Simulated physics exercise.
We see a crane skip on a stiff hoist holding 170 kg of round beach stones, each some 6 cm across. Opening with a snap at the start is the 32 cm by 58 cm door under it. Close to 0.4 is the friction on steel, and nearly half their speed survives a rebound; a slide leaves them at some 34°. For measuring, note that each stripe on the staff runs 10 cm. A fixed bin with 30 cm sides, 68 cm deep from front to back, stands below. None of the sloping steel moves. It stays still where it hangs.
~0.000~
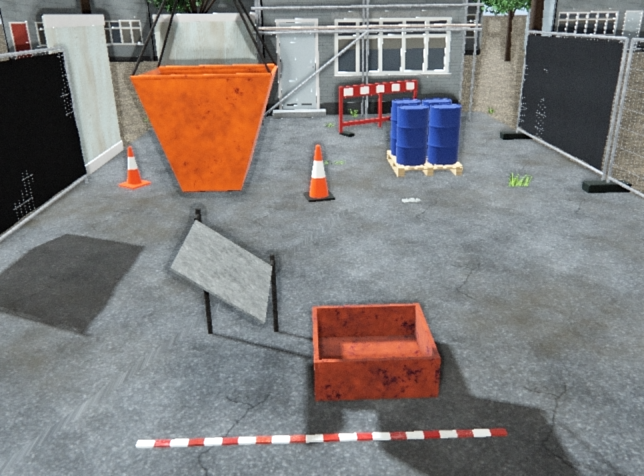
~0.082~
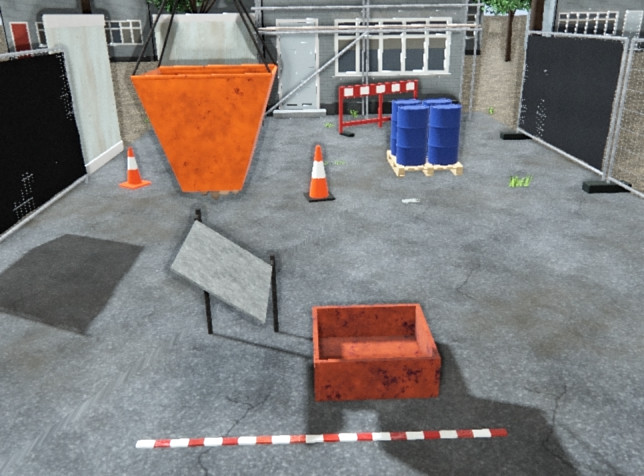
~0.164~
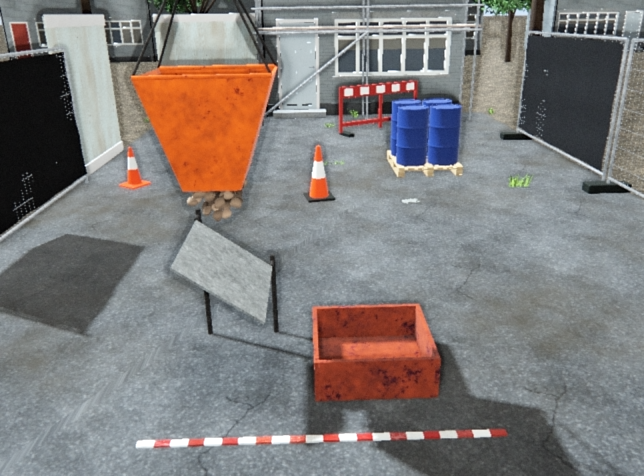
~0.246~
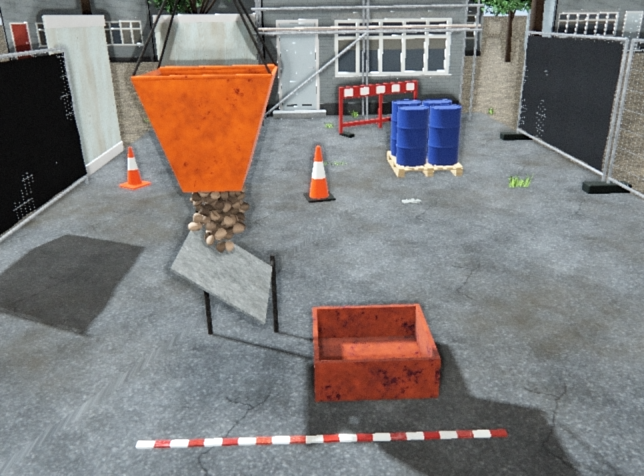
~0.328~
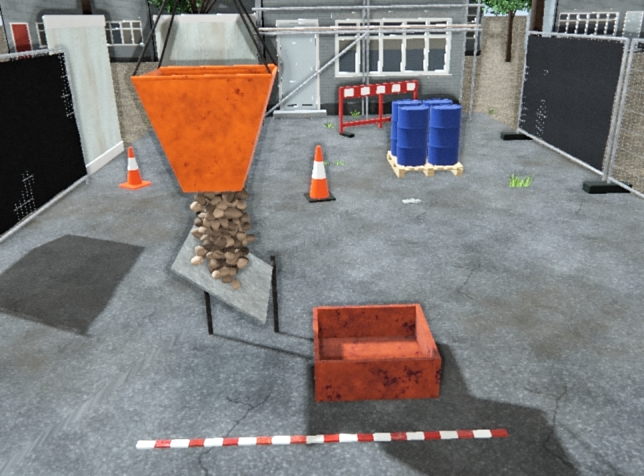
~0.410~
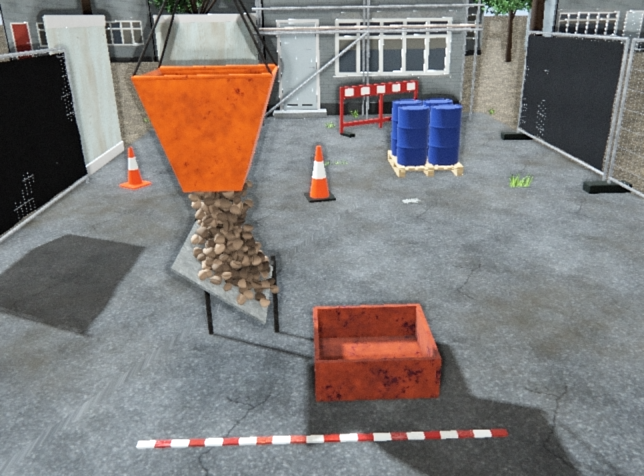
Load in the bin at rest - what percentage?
Roughly 42 percent.
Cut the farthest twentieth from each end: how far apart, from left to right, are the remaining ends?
About 110 cm.
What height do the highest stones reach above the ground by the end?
Some 22 cm up.
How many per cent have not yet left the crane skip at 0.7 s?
About 0 % remains inside.
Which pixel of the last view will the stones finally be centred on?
Centre at rest: Around (357, 362).
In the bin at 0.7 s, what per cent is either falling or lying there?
By then, 10 %.
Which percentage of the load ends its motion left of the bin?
Approx 30 % of the load.
After 0.7 s, 0 % in the crane skip, 43 % on the steel, 44 % falling or lying left of the bin, 10 % falling or lying in the bin, 3 % falling or lying beside or right of the bin; the stones farthest right are at (372, 354).
After 1.1 s, 0 % in the crane skip, 6 % on the steel, 34 % falling or lying left of the bin, 37 % falling or lying in the bin, 22 % falling or lying beside or right of the bin; the stones farthest right are at (438, 342).
After 1.7 s, 0 % in the crane skip, 29 % falling or lying left of the bin, 42 % falling or lying in the bin, 29 % falling or lying beside or right of the bin; the stones farthest right are at (514, 336).
After 2.6 s, 0 % in the crane skip, 28 % falling or lying left of the bin, 42 % falling or lying in the bin, 29 % falling or lying beside or right of the bin; the stones farthest right are at (540, 345).
After 4.5 s, 0 % in the crane skip, 28 % left of the bin, 42 % in the bin, 29 % beside or right of the bin; the stones farthest right are at (540, 345).
